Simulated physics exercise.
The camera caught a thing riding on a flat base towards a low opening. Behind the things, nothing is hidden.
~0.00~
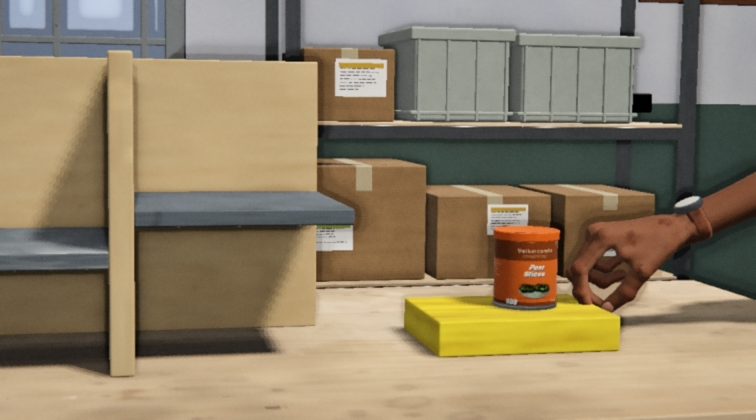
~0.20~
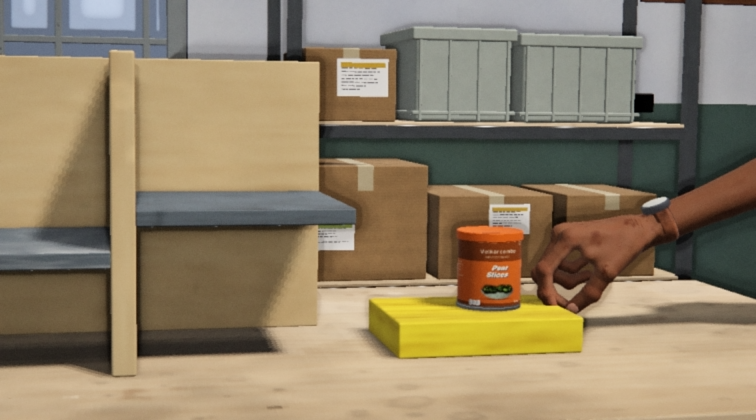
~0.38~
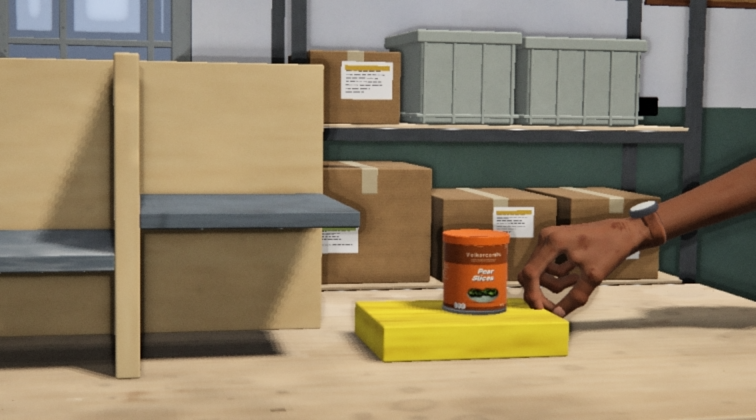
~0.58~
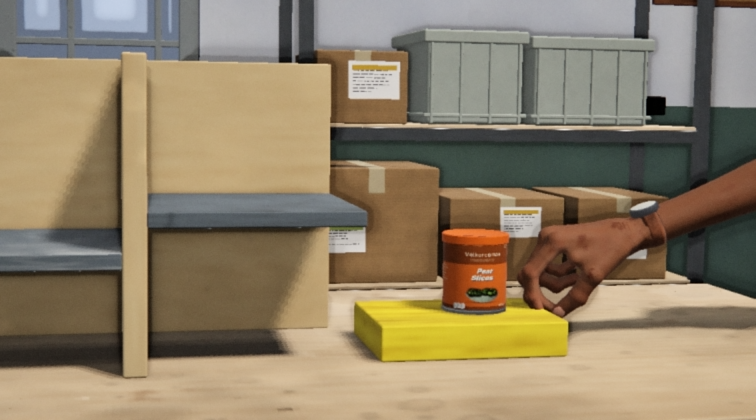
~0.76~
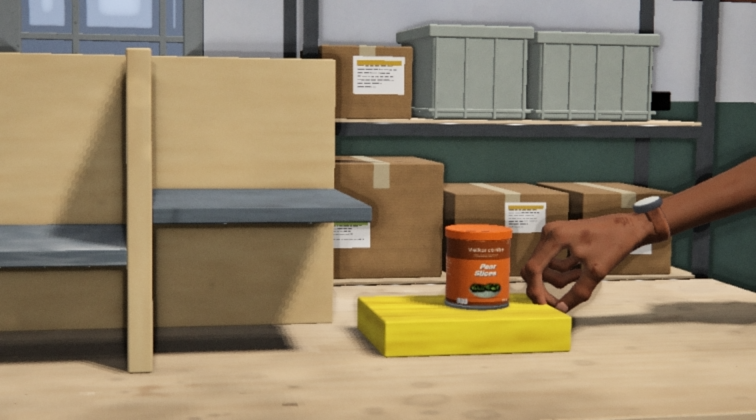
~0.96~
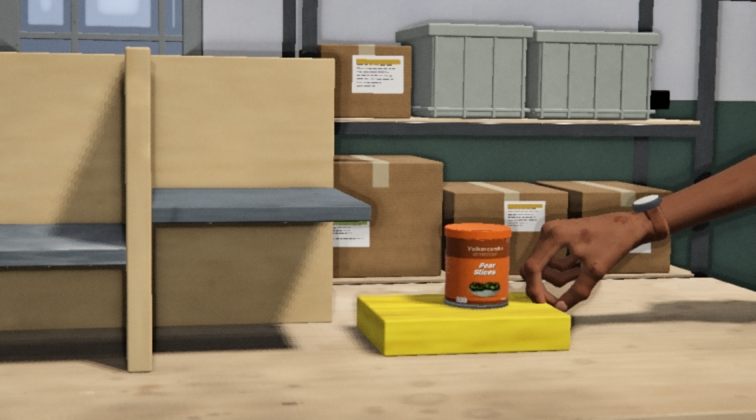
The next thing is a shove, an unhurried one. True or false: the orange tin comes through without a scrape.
True.
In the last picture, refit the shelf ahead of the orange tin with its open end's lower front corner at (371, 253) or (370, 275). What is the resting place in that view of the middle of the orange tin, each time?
About (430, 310), then about (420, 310).
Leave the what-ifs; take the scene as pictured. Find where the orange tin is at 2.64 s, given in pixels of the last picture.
Look for its middle near pixel (314, 269).
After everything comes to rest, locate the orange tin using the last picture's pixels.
It comes to rest at about (278, 270) in the last picture.
By 1.64 s, orange tin riding along near (429, 268).
By 2.18 s, orange tin riding along near (367, 269).
By 2.64 s, orange tin riding along near (313, 270).
When it is over (3.3 s), the orange tin clears the shelf, near (279, 270).
